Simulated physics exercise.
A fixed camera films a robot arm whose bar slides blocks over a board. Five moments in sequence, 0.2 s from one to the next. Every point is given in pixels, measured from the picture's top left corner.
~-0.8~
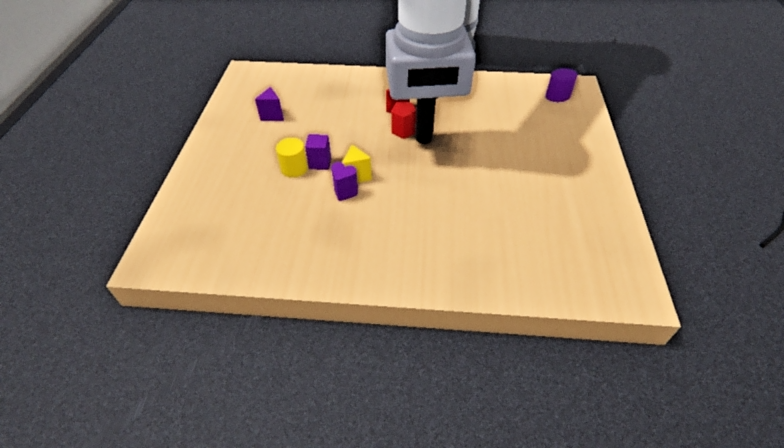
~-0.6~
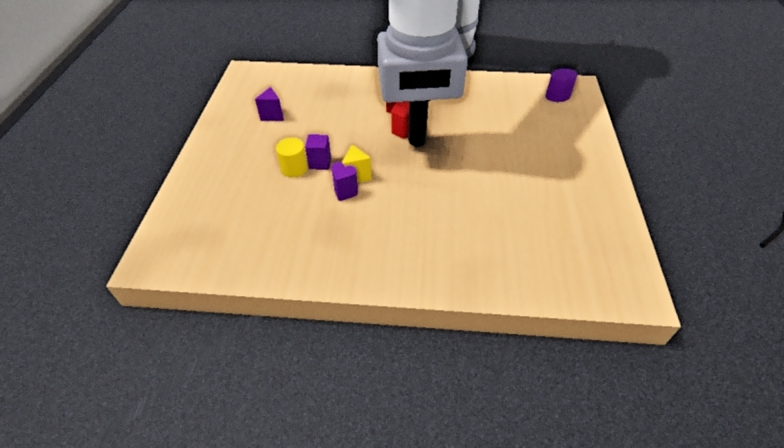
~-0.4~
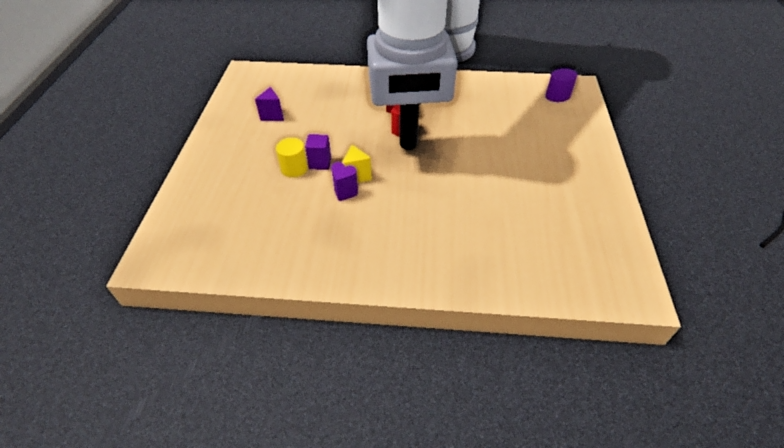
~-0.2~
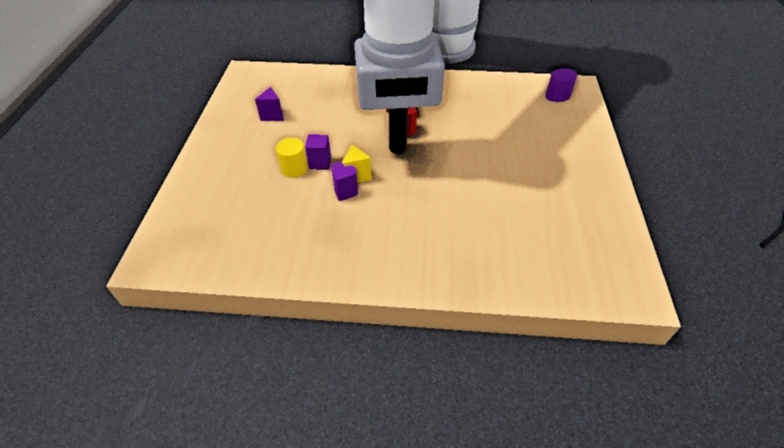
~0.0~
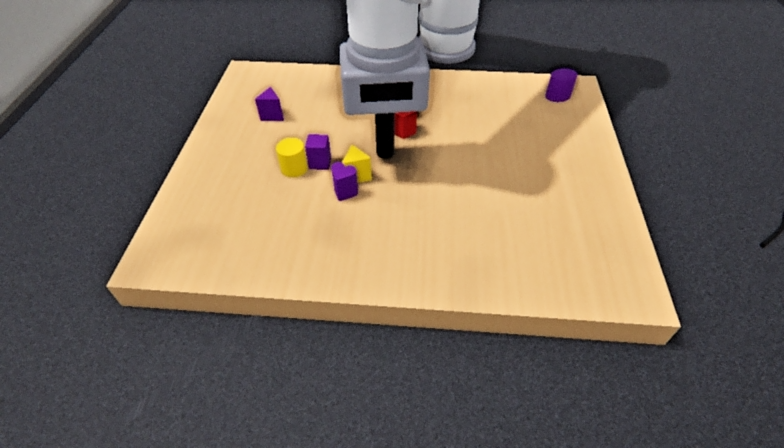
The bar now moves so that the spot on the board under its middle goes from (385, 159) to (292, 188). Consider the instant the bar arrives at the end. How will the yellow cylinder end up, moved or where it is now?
It will be resting on its spot.
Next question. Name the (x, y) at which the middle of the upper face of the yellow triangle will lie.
Its top middle is near (332, 166).
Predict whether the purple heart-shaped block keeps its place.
The block in question is displaced by the end.
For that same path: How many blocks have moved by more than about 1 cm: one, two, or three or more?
2.
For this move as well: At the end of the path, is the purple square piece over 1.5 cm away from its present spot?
No, that is not what happens.
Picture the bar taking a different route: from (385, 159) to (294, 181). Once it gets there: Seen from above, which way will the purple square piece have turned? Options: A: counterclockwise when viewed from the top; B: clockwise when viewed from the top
My answer is option B.
On the path given first. One third of the way, bar (355, 163); purple heart-shaped block (340, 174), turned 20° anticlockwise; yellow triangle (348, 158), turned 20° anticlockwise.
Two thirds of the way, bar (324, 173); purple heart-shaped block (338, 181), turned 20° anticlockwise; yellow triangle (332, 166), turned 80° anticlockwise.
At the end, bar (291, 183); yellow cylinder still; purple square piece still; purple heart-shaped block (338, 181), turned 20° anticlockwise; yellow triangle (332, 166), turned 80° anticlockwise.
